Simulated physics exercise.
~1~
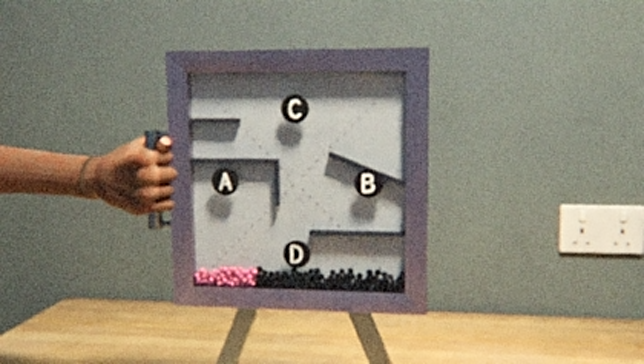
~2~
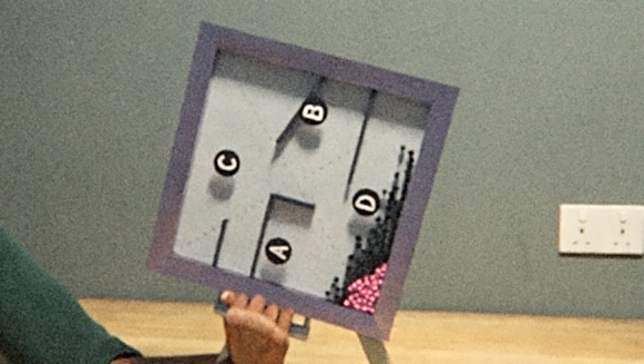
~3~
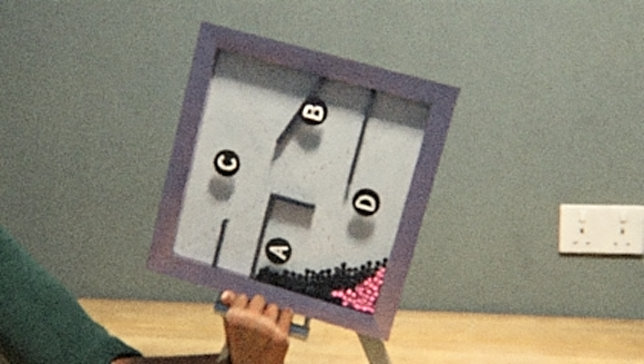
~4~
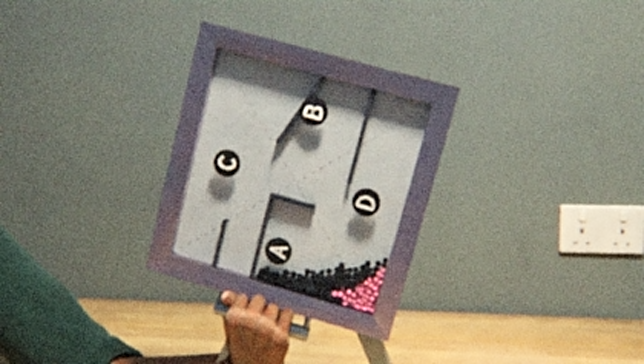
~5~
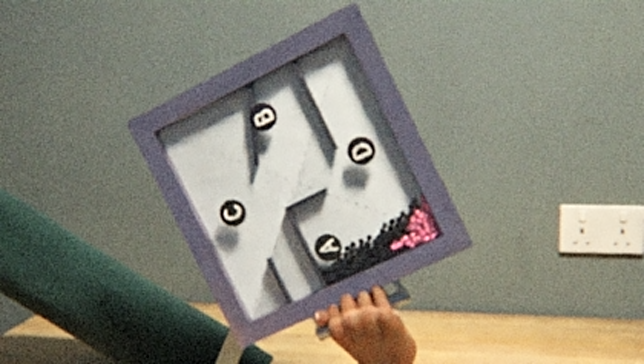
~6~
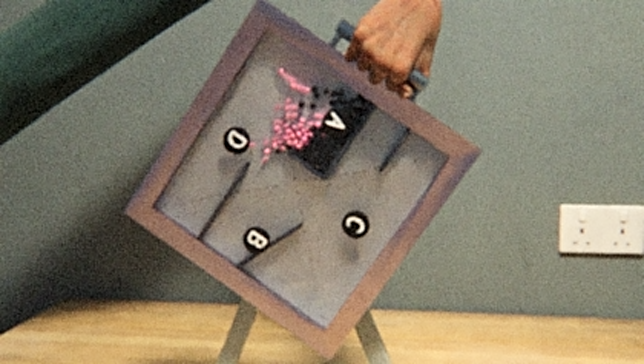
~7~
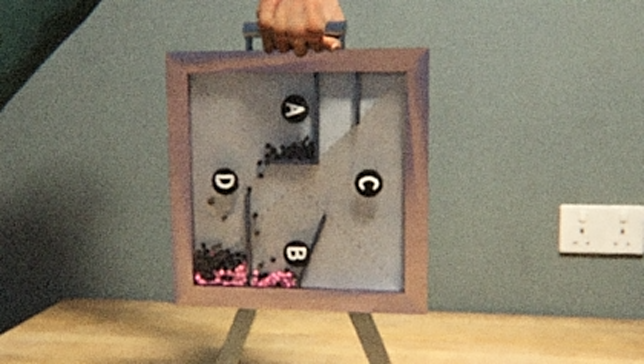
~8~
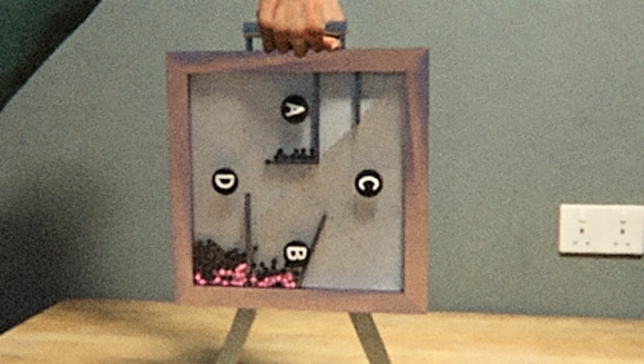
A hand turns a framed box anticlockwise in stages, spilling black and pink beads into its bottom left.
